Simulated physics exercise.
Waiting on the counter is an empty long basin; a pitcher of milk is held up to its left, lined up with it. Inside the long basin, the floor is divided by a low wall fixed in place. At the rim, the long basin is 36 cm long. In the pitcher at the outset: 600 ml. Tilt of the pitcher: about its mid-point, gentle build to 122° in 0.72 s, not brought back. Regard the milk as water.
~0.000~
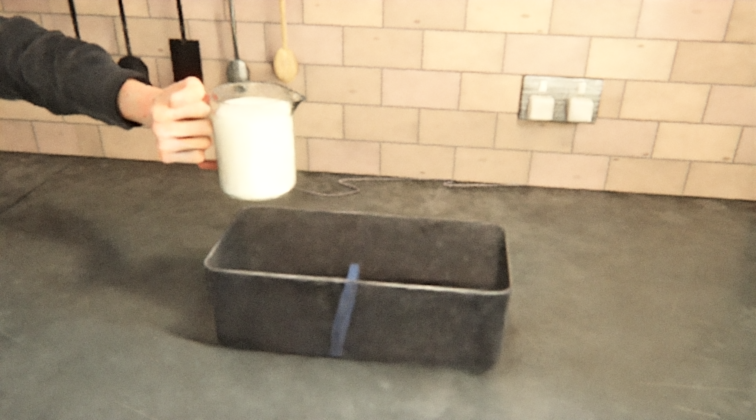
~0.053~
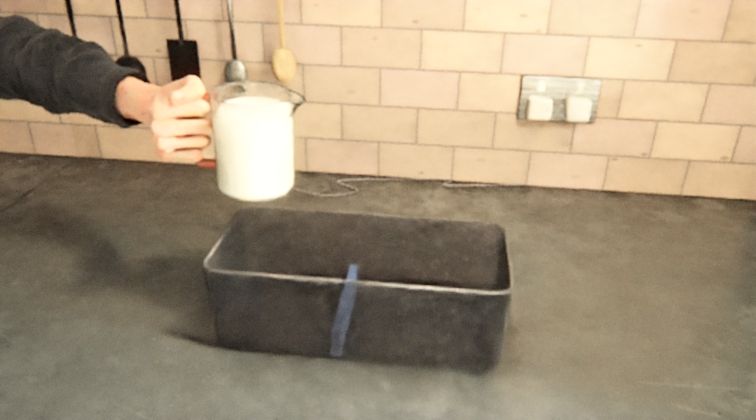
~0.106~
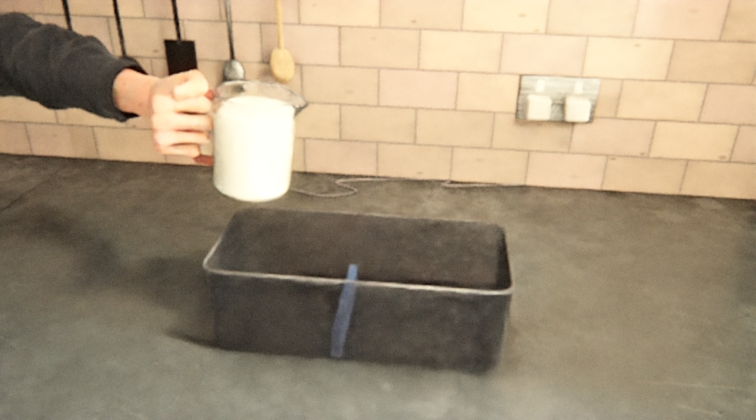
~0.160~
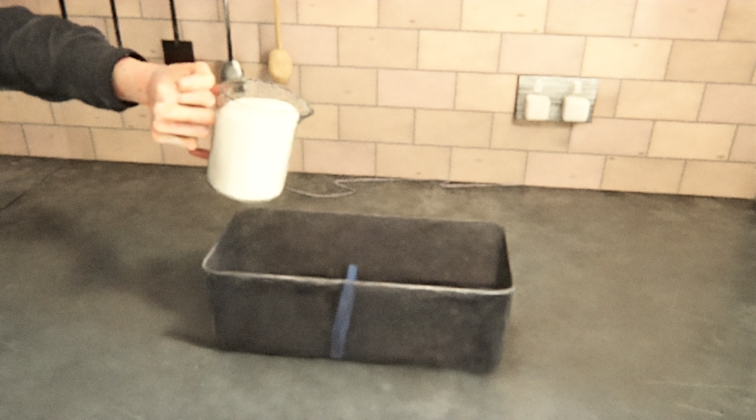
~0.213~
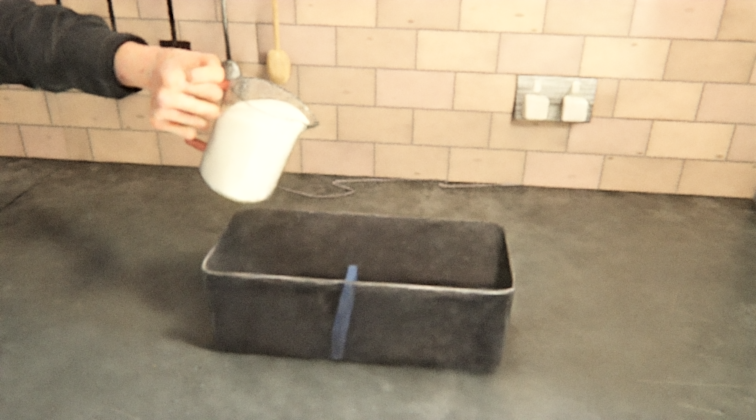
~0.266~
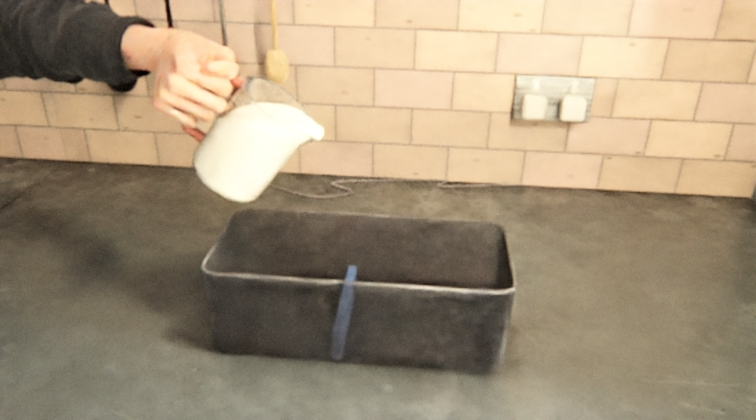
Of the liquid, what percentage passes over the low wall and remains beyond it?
The far part has about 64 per cent.
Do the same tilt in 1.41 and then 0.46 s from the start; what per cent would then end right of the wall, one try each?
Try 1: Approx. 80 %; try 2: Approx. 50 %.
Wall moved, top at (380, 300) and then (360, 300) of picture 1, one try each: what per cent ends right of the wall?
15 % and 35 %.
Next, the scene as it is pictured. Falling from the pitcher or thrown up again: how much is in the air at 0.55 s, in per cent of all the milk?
Around 24 percent.
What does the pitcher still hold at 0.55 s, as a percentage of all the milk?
Close to 52 percent of the liquid remains at that time.
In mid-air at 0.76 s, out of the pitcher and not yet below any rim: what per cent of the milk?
I'd say some 7 per cent is in the air.
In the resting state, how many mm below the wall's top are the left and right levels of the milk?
28 mm left, 26 mm right.
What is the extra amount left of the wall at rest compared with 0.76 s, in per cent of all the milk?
Some 10 per cent.
After 0.55 s the tilt is 106° and 51 per cent is still to pour, 1 is left of the wall and 23 right of it.
After 0.76 s the tilt is 122° and 6 per cent is still to pour, 26 is left of the wall and 61 right of it.
After 0.98 s the tilt is 122° and 0 per cent is still to pour, 35 is left of the wall and 64 right of it.
After 1.22 s the tilt is 122° and 0 per cent is still to pour, 35 is left of the wall and 64 right of it.
In the end 35 per cent lies left of the wall, 64 right of it and 1 outside.
